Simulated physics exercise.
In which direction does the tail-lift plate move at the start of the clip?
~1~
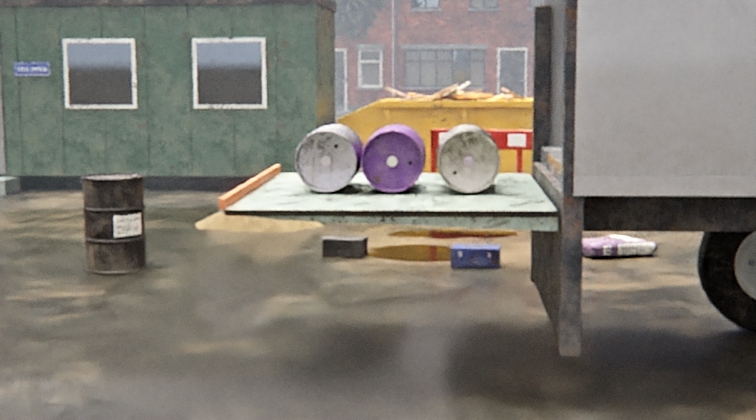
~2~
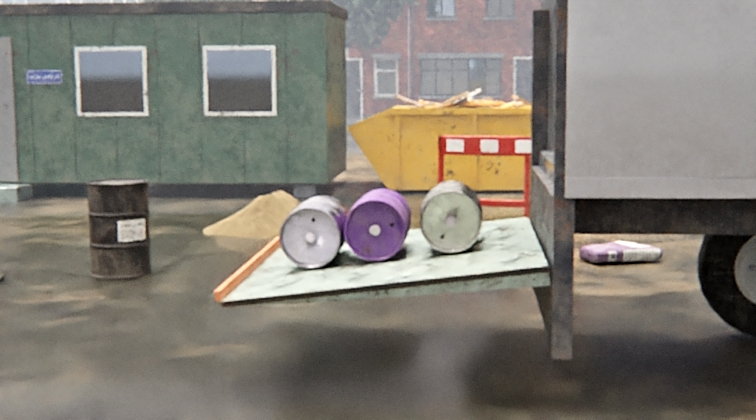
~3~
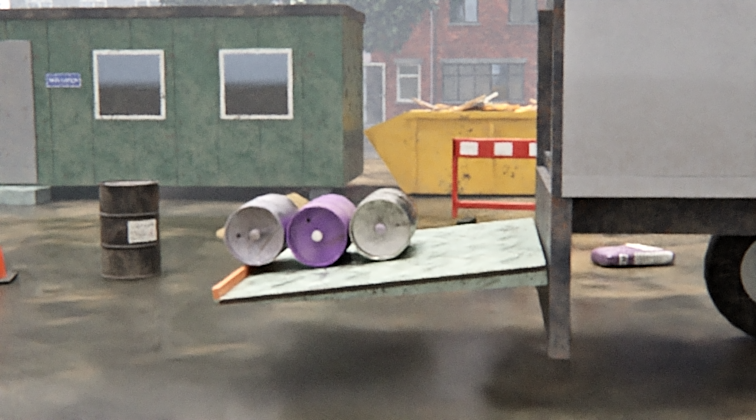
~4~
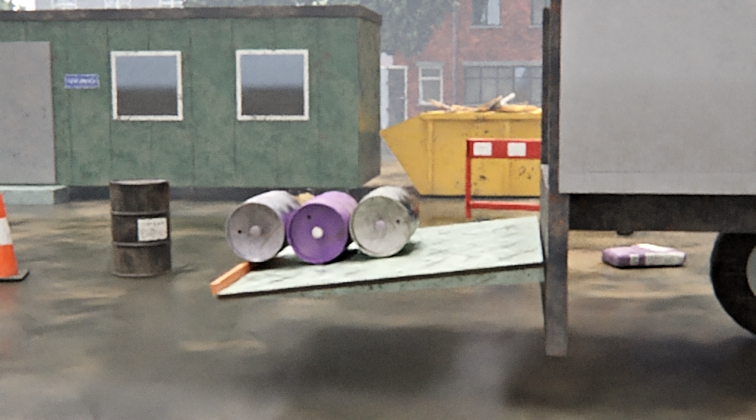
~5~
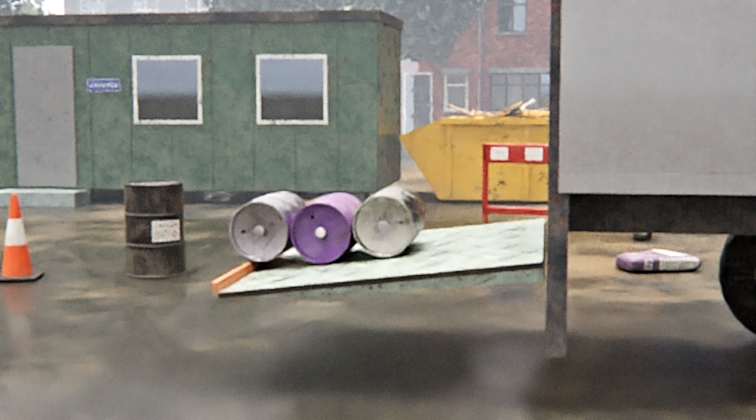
The tail-lift plate moves down, with its outer edge tilting lower than the side by the lorry.
The clip shows three kegs, the middle one purple, lying on a lorry's tail-lift as it lowers and tilts down to the left. The kegs roll left towards the raised stop at the outer edge and end up resting together on the sloping plate.
